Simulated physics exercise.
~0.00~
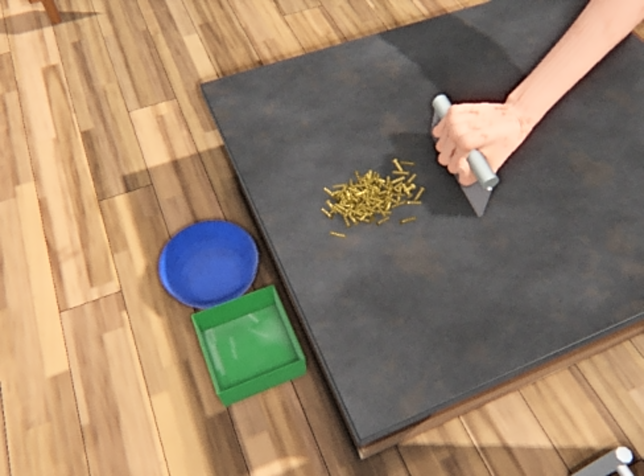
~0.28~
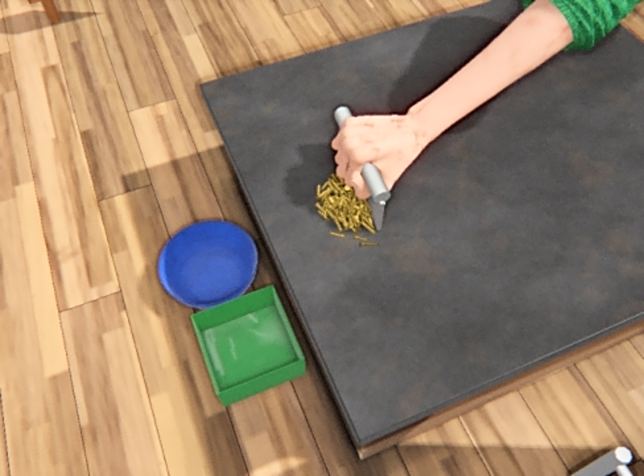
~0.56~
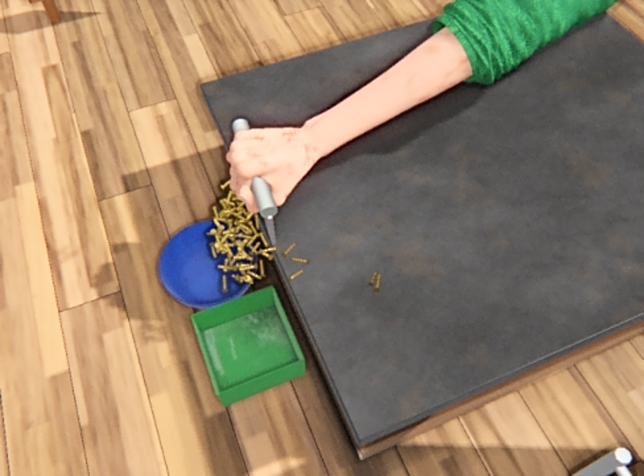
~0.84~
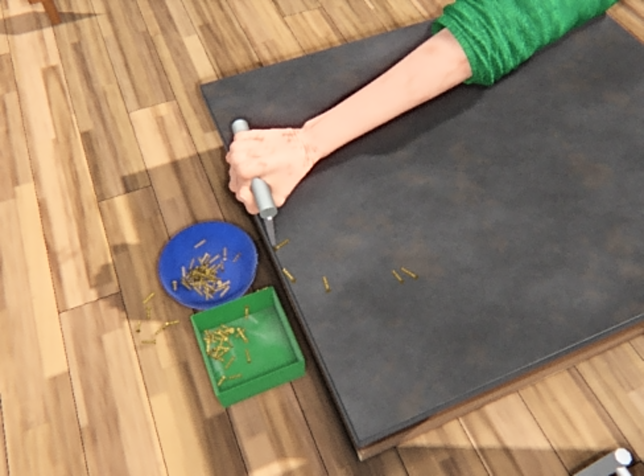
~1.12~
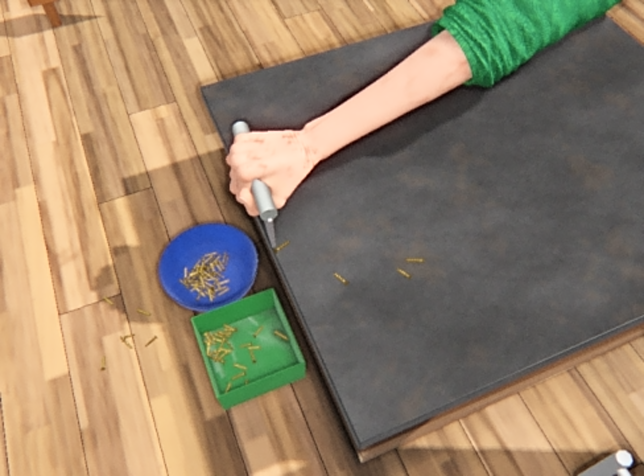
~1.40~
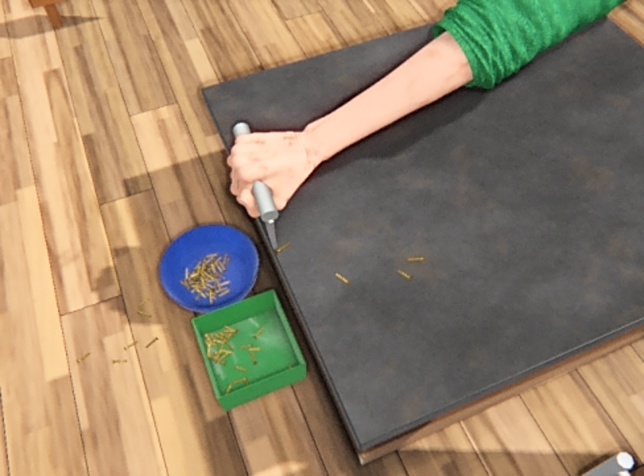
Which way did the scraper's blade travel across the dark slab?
The blade moved to the left, pushing the screws towards the slab's edge.
